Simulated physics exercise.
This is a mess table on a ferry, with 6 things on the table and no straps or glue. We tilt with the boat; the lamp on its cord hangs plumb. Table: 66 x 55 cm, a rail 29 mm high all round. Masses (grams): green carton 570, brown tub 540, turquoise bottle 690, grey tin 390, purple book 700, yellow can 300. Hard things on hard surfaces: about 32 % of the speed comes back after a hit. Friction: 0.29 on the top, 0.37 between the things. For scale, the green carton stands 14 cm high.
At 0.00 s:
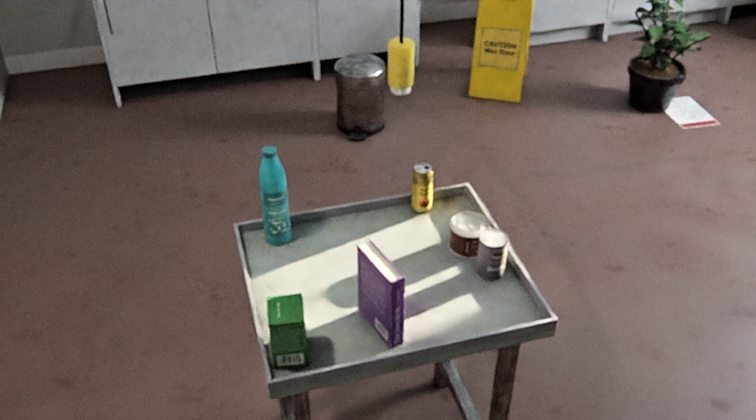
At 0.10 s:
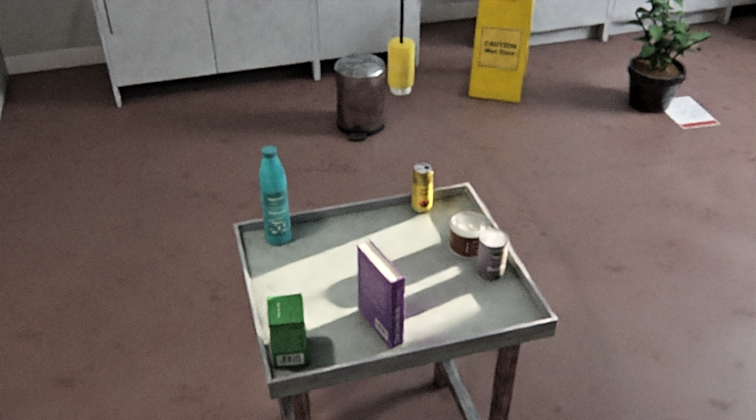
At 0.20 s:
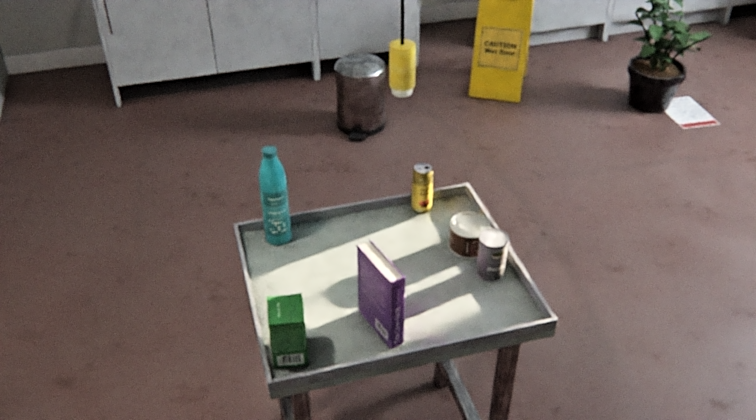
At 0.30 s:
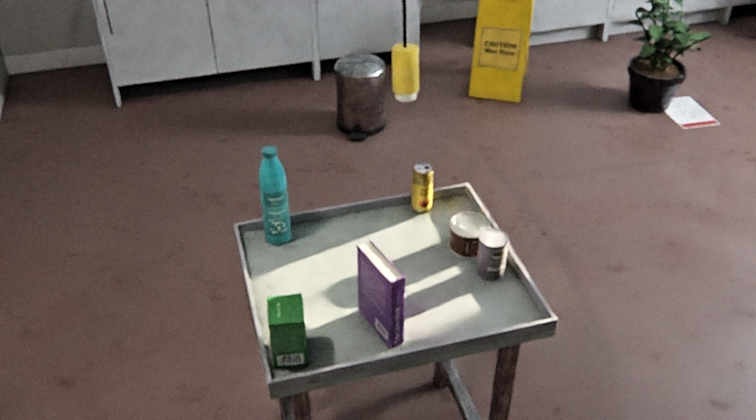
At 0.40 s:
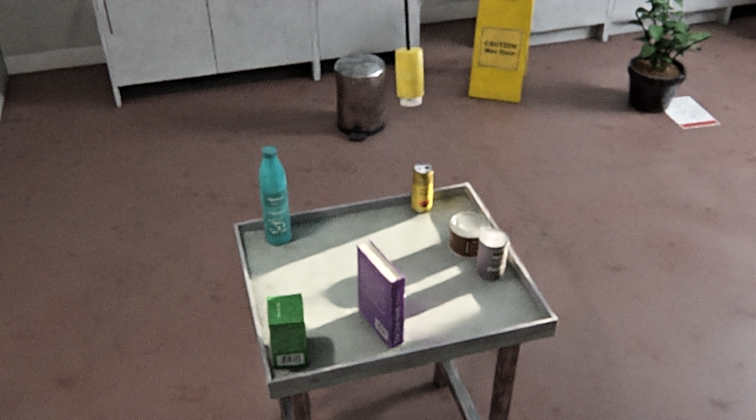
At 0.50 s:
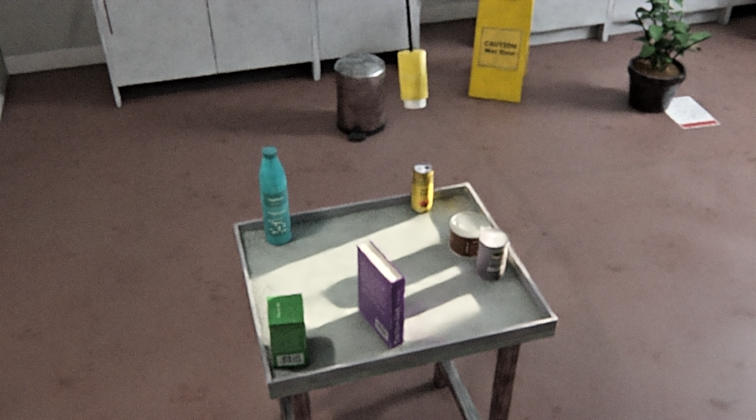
A railed table holding a bottle, cans, a tub, book and carton staying put while a hanging yellow lamp swings slightly right.
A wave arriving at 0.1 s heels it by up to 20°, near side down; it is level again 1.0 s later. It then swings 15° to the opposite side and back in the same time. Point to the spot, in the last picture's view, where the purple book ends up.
Look near (385, 305).
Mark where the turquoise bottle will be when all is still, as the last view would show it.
At about (292, 279).
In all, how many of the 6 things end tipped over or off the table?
That comes to 1.
After 0.70 s, floor tilted 18°, near side down; turquoise bottle 8° off its base.
After 0.90 s, floor tilted 7°, near side down; purple book moved 3 cm near (385, 305); turquoise bottle 42° off its base; green carton moved 3 cm.
After 1.00 s, floor tilted 2°, near side down; purple book moved 3 cm near (385, 305); turquoise bottle on its side; green carton moved 3 cm.
After 1.10 s, boat level; purple book moved 3 cm near (385, 305); turquoise bottle on its side; green carton moved 3 cm.
In the end (2.6 s), toppled on the table, turquoise bottle; the other 5 under 5 cm from the start. At the end, from the last picture's camera, purple book near (385, 305).
